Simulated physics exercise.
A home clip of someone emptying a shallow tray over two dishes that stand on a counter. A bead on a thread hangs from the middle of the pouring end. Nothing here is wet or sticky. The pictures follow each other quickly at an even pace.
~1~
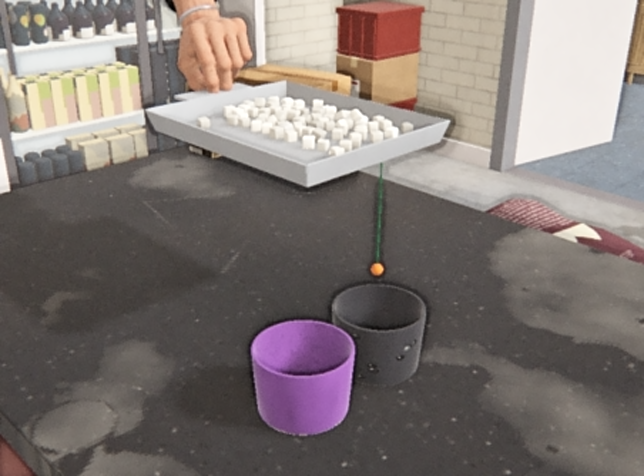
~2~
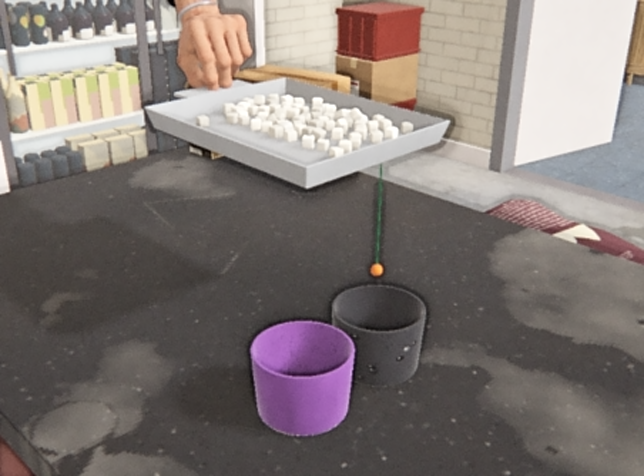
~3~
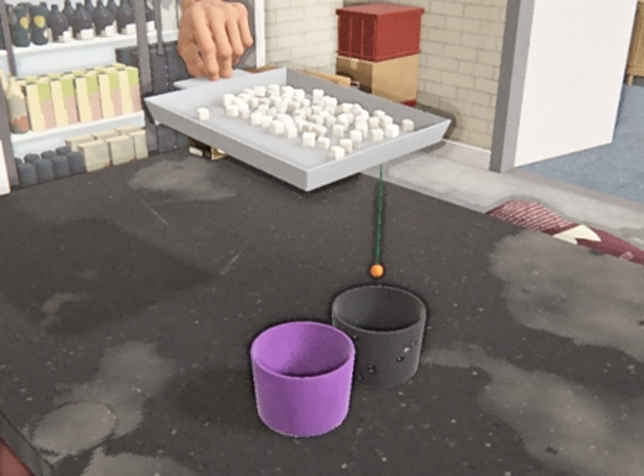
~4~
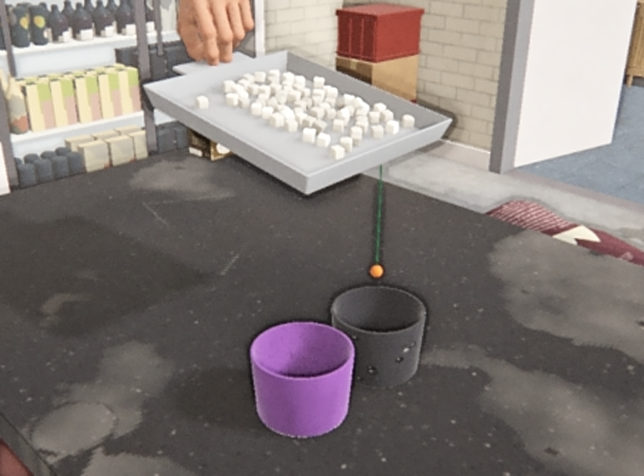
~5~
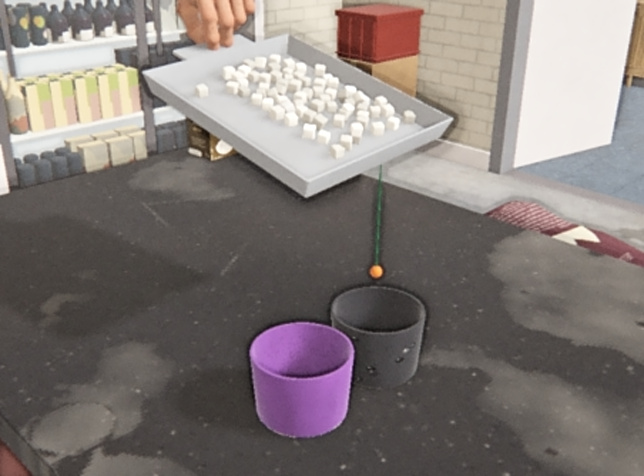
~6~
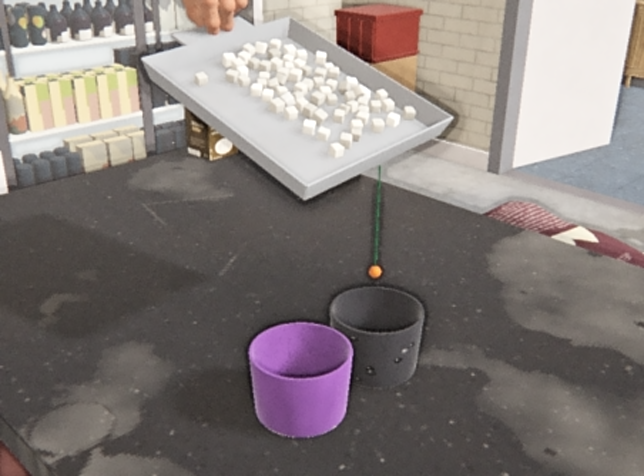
A hand gradually tilts a gray tray of white cubes above purple and black dishes.
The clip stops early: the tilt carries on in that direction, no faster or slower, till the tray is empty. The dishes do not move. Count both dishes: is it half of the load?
The two hold the larger part of the load.
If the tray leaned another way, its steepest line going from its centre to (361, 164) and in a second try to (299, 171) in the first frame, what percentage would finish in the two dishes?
The first gives 50 %, the second 50 %.
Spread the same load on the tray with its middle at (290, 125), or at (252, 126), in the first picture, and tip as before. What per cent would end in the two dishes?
In turn 60 and 70 in a hundred.
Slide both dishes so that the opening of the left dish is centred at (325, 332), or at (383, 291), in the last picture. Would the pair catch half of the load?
At the first place above a half, at the second the smaller part.
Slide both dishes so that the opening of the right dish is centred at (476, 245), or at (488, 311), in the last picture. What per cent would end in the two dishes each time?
About 0 and 0 per cent.
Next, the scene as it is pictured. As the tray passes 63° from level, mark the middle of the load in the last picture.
Roughly at (348, 151).
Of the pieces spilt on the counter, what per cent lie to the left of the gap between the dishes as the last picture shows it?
Close to 40 per cent.
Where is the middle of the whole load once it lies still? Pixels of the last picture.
At about (348, 375).
Soon after the last picture, tray tipped steeply; nearly all on the tray; a stray few in the air.
A little later, tray tipped past a quarter turn; about a third on the tray; about a quarter in the left dish; a small part in the right dish; a small part outside both; a small part in the air.
Later still, tray tipped past a quarter turn; about a third in the left dish; about a third in the right dish; about a third outside both.
At rest, tray tipped past a quarter turn; about a third in the left dish; about a third in the right dish; about a third outside both.
